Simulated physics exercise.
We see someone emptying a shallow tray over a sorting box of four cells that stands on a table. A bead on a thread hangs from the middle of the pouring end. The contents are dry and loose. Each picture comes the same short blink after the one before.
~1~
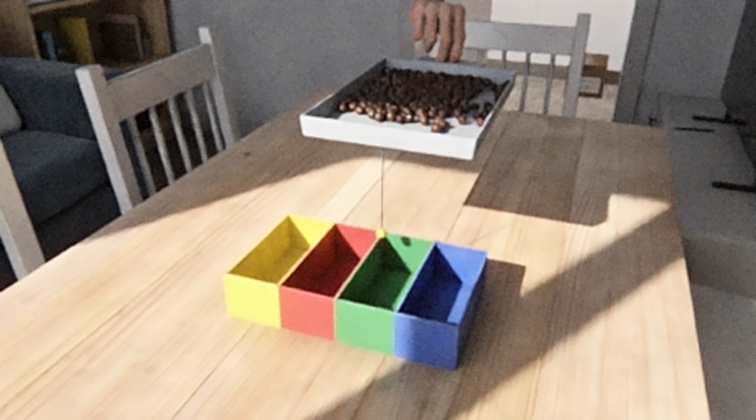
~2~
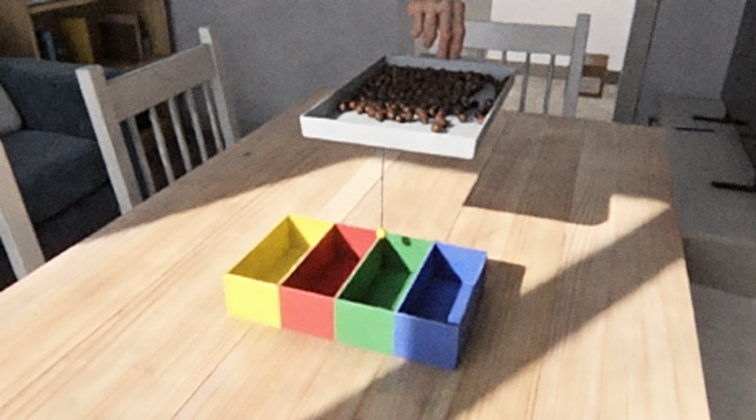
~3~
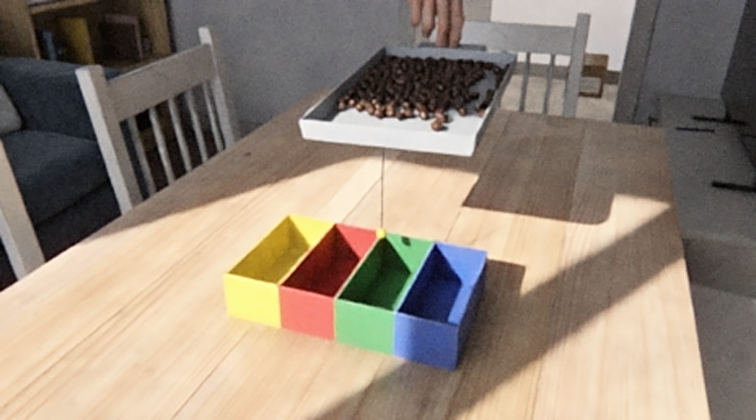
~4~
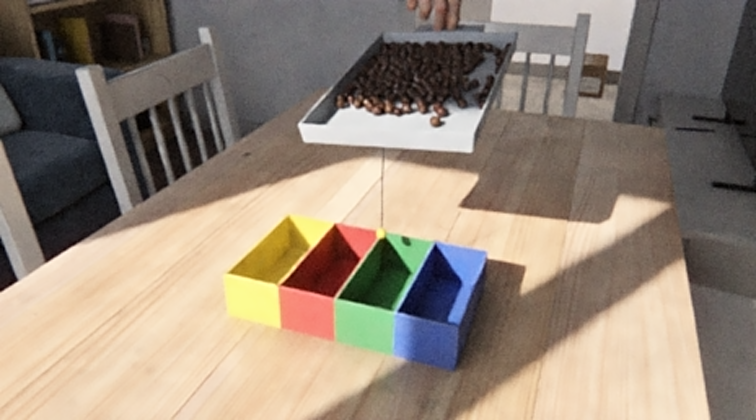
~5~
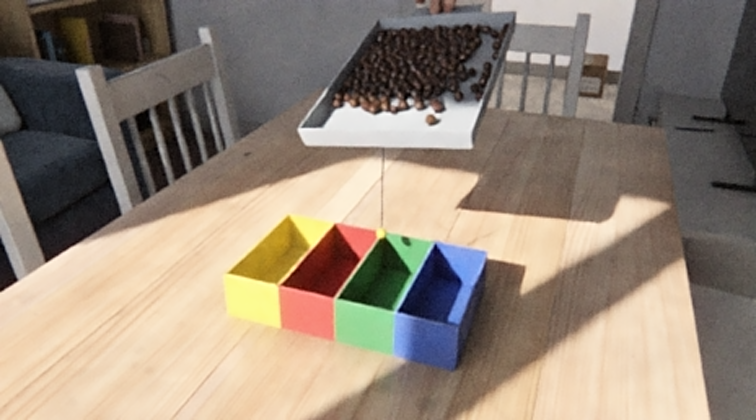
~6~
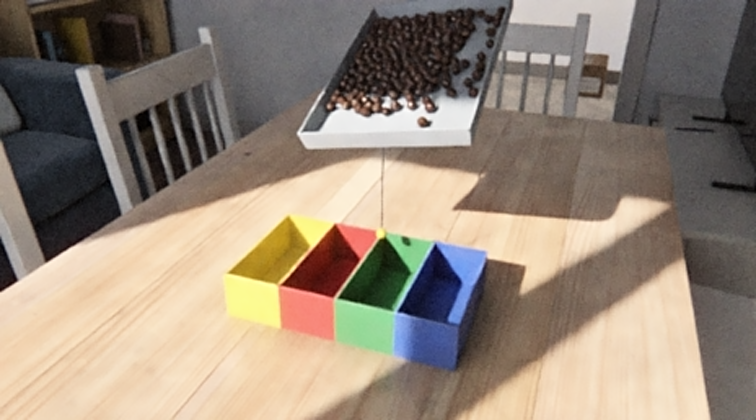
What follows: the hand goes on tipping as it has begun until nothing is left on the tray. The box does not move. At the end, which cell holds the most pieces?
It favours the yellow compartment.
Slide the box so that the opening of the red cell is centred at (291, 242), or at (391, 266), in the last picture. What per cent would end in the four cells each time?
Roughly 90 per cent, and 20 per cent.
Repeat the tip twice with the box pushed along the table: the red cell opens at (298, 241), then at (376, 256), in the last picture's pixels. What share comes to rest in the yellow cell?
The first gives 0 %, the second 50 %.
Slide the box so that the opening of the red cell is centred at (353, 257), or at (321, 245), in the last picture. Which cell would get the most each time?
The first try: The yellow cell. The second: The red one.
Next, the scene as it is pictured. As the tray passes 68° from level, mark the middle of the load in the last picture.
At about (336, 117).
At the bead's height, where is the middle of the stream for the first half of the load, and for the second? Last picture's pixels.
First near (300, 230), later near (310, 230).
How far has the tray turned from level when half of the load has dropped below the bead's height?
Near 95 degrees.
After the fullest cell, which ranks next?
In second place: The red cell.
Just after the last frame, tray tipped steeply; the larger part on the tray; about a tenth in the yellow cell; just a few in the green cell; just a few in the red cell; about a tenth falling or outside the box.
A moment on, tray tipped past a quarter turn; about a tenth on the tray; roughly half in the yellow cell; roughly a quarter in the red cell; just a few in the green cell; roughly a quarter falling or outside the box.
Further on, tray tipped past a quarter turn; roughly two thirds in the yellow cell; roughly a quarter in the red cell; just a few in the green cell; about a tenth falling or outside the box.
When it is over, tray tipped past a quarter turn; roughly two thirds in the yellow cell; roughly a quarter in the red cell; just a few in the green cell; not one in the blue cell; about a tenth outside the box.
